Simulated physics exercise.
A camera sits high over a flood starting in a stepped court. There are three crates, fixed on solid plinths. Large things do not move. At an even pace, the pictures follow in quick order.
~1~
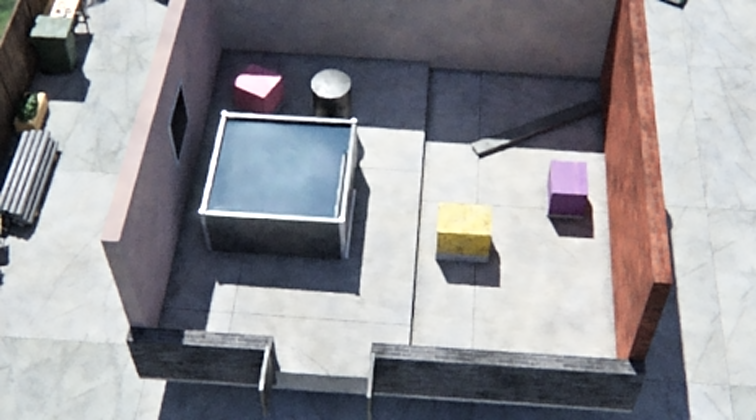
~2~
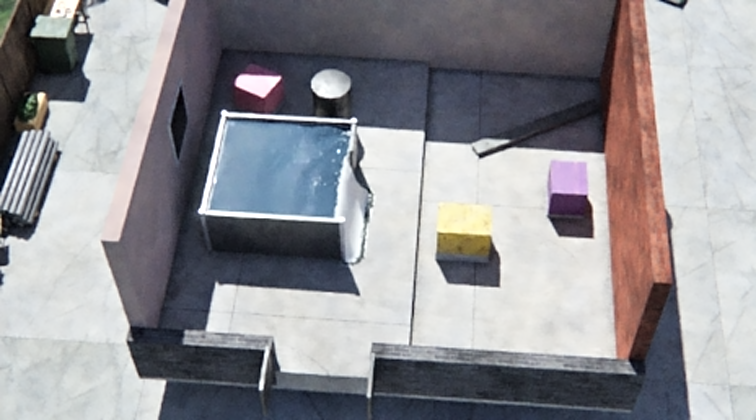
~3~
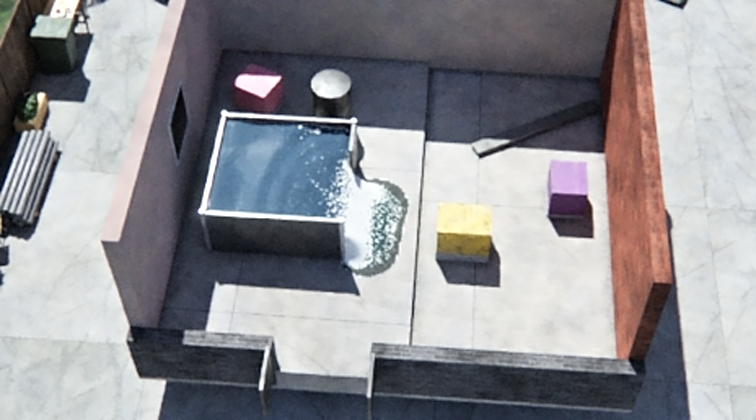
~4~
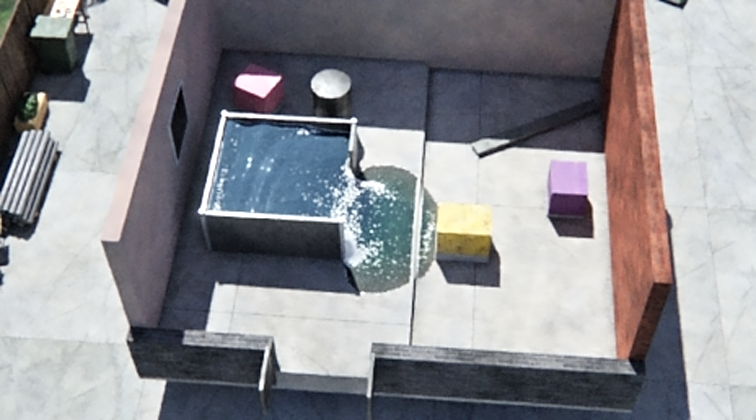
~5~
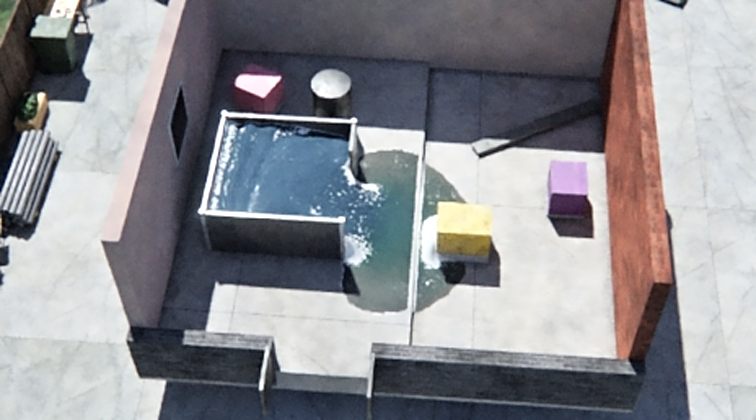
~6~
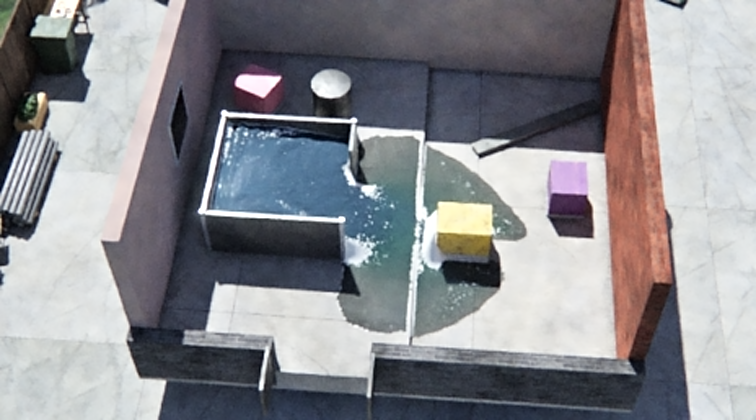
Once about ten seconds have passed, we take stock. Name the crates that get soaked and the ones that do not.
In order: The yellow crate gets dampened by the water; the purple crate gets dampened by the water; the pink crate avoids any dampness from the water.
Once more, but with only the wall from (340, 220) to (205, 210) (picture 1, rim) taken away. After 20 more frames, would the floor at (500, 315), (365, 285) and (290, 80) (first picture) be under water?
Drenched; drenched; spared.
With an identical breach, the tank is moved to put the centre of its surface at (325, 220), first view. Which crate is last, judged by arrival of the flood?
Answer: The crate marked pink.
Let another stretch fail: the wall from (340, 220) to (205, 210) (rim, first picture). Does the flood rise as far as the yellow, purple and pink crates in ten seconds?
Yellow stays untouched, purple gets drenched, pink gets drenched.
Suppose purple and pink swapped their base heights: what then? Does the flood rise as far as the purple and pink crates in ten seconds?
One by one: Purple is soaked, pink stays dry.
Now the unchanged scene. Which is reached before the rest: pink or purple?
That's the purple one.
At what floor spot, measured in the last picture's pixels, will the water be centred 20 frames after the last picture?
The water's middle lies around (452, 229).
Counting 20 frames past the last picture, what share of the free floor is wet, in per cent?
Roughly 55 per cent.
A moment on, water covers 40 % of the floor; the yellow crate water round its plinth, the purple crate water round its plinth, the pink crate not reached.
Next, water covers 50 % of the floor; the yellow crate water round its plinth, the purple crate water round its plinth, the pink crate not reached.
Then, water covers 55 % of the floor; the yellow crate water round its plinth, the purple crate water round its plinth, the pink crate not reached.
Later, water covers 60 % of the floor; the yellow crate water round its plinth, the purple crate water round its plinth, the pink crate not reached.
In the end, water covers 70 % of the floor; the yellow crate was topped, the purple crate was topped, the pink crate stayed above the water.
